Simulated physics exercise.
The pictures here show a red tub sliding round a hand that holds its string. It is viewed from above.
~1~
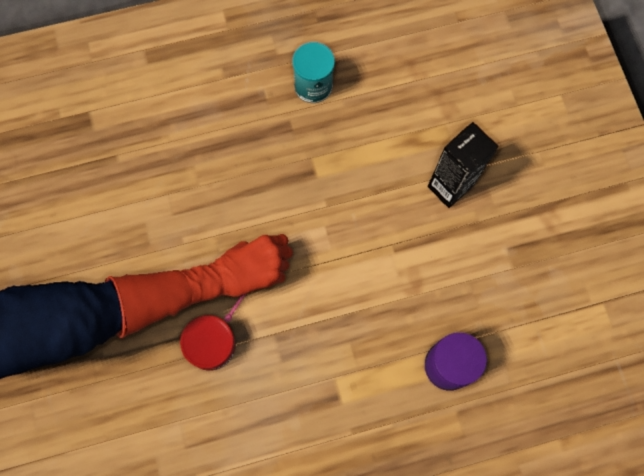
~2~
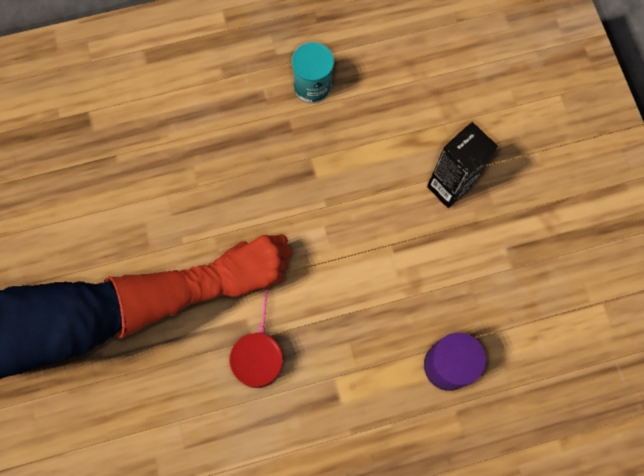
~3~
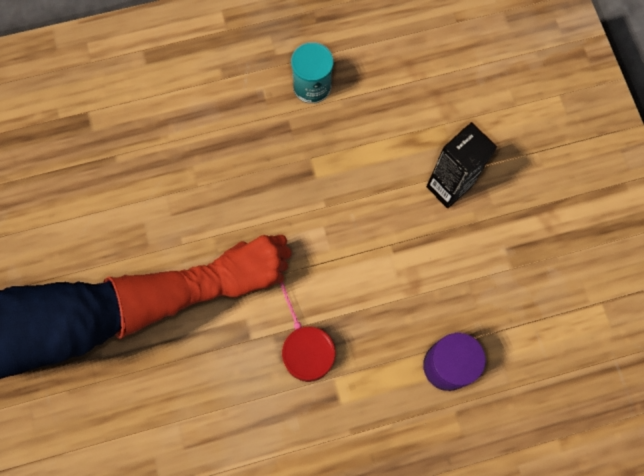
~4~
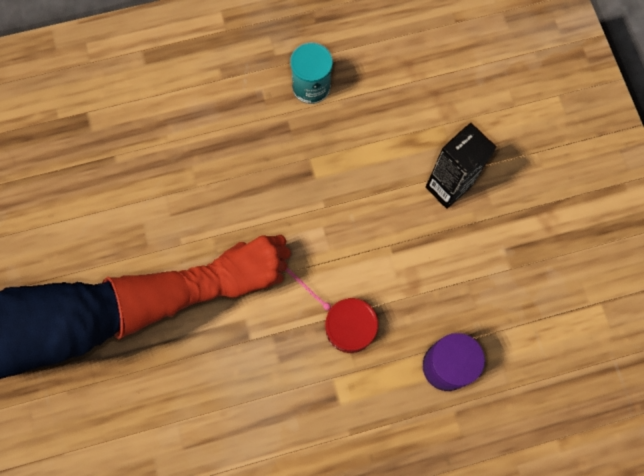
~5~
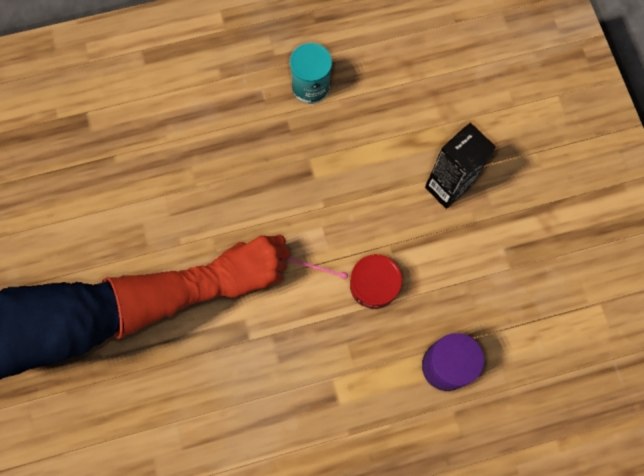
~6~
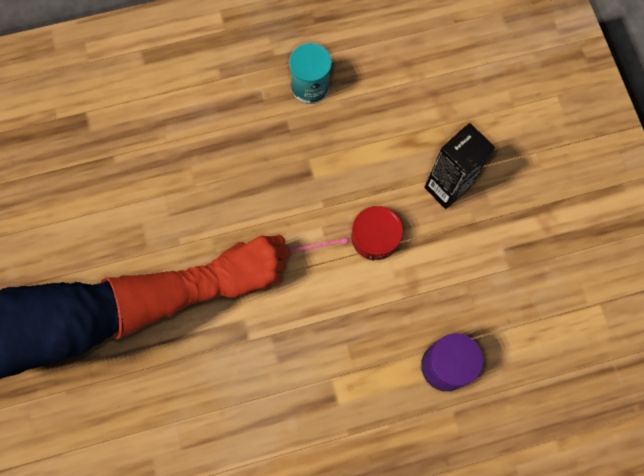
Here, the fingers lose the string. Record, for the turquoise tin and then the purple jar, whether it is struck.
Observation: Turquoise tin struck; purple jar not struck.
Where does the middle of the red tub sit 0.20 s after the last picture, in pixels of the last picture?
It is at roughly (326, 88).
Then, 0.08 s on from there, tub near (344, 147).
Then, 0.20 s on from there, tub near (326, 88); turquoise tin pushed aside.
In the end, tub near (320, 57); turquoise tin pushed aside. The turquoise tin takes the knock and the purple jar stays untouched.
